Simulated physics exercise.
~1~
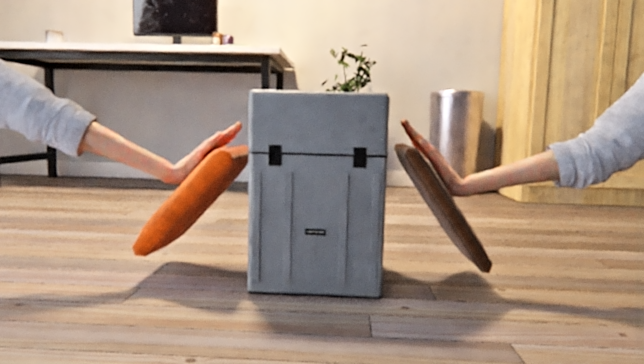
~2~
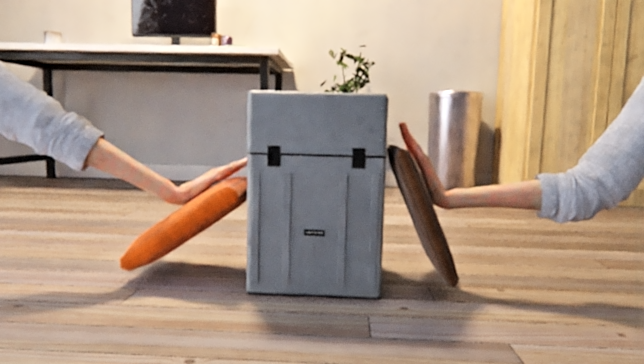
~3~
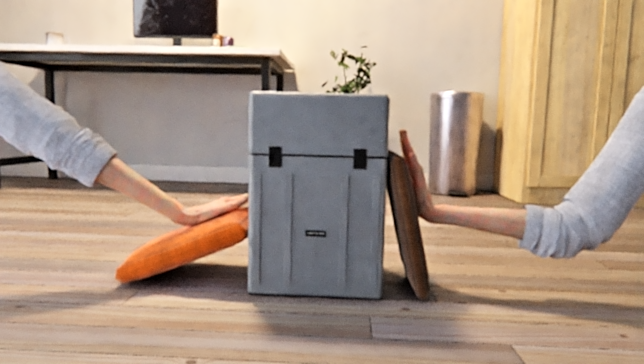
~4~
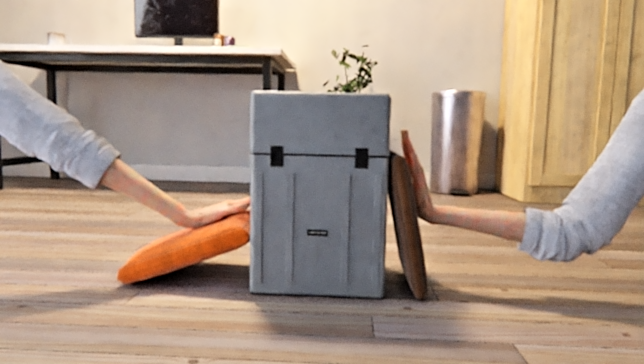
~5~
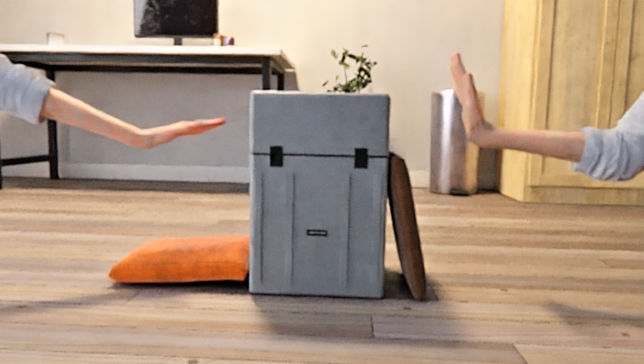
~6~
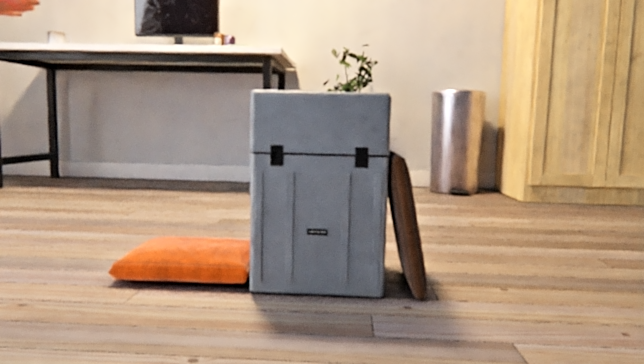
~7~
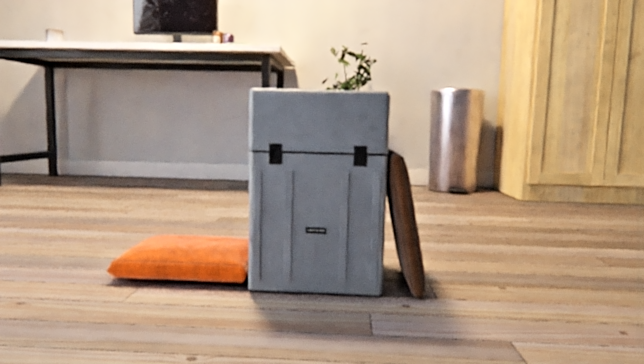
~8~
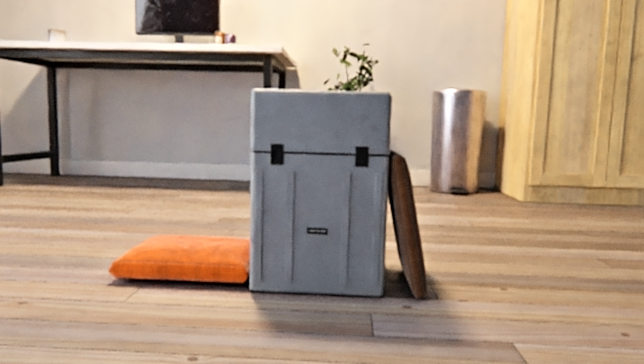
An orange soft bag and a brown seat pad are held by two hands against opposite sides of a grey chest standing on a wooden floor. The bag, on the left, tilts lower as the hand presses it down, while the pad on the right swings in until it leans steeply against the chest. Both hands rest there briefly, then let go and draw back. The orange bag drops the rest of the way and lies flat beside the chest. The brown pad keeps its lean, and both stay still after the hands have gone.
